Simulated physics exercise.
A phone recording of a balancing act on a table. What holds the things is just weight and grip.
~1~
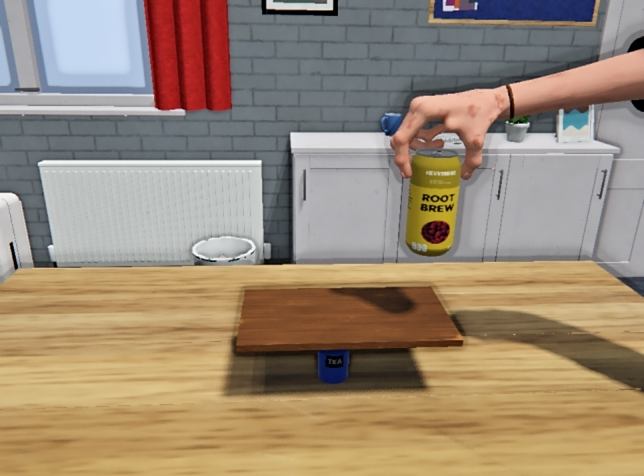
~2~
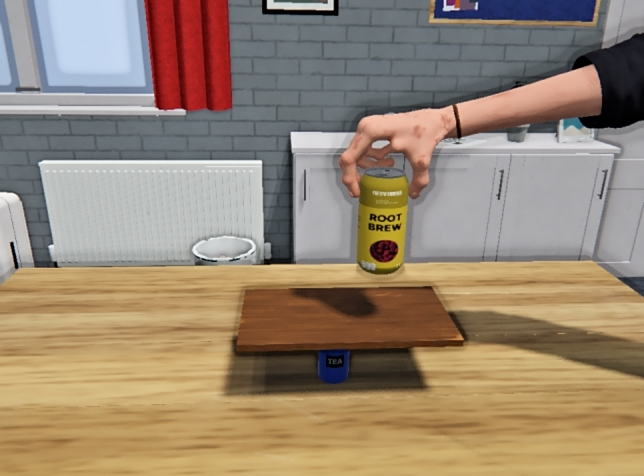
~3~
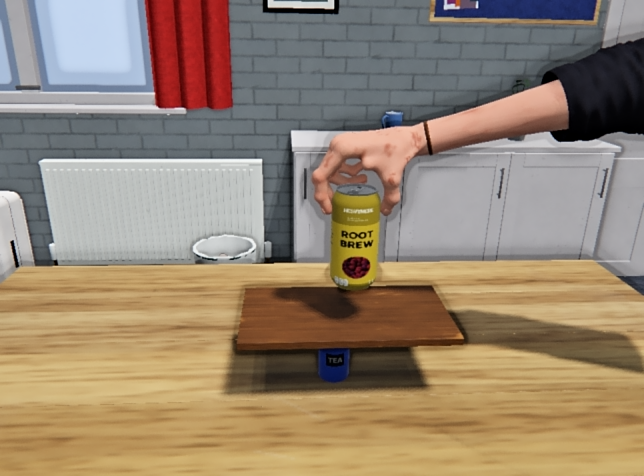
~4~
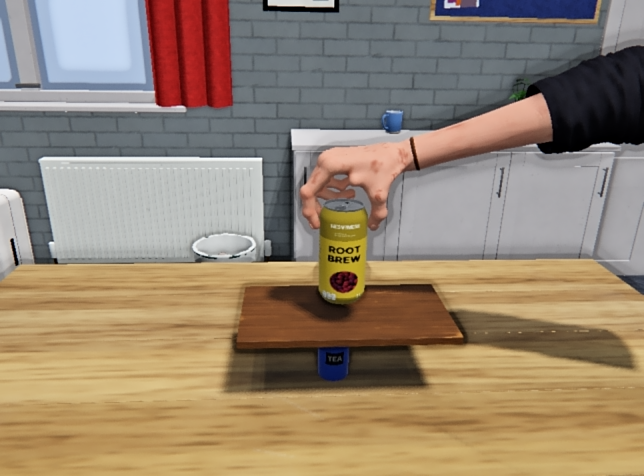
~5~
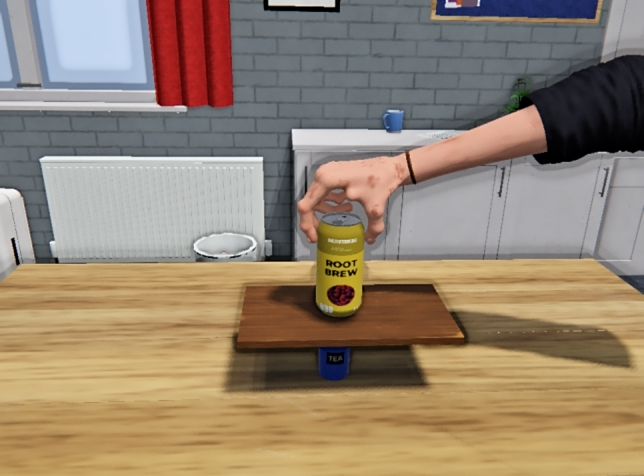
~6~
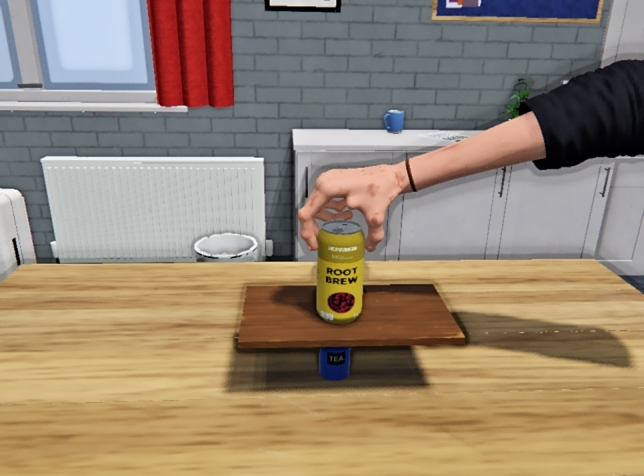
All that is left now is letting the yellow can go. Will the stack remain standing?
Yes.
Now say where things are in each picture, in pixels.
On its way; yellow can (432, 203), in the first frame.
On its way; yellow can (382, 221), in the second frame.
On its way; yellow can (355, 237), in the third frame.
On its way; yellow can (343, 252), in the fourth frame.
On its way; yellow can (340, 265), in the fifth frame.
In place under the hand; yellow can (340, 272), in the sixth frame.
Then, 0.50 s later than the last frame, all is still.
Then, 1.30 s later than the last frame, yellow can resting near (340, 273).
When it is over, all 3 as before. End places, in pixels of the last picture, yellow can near (340, 273). The stack holds.
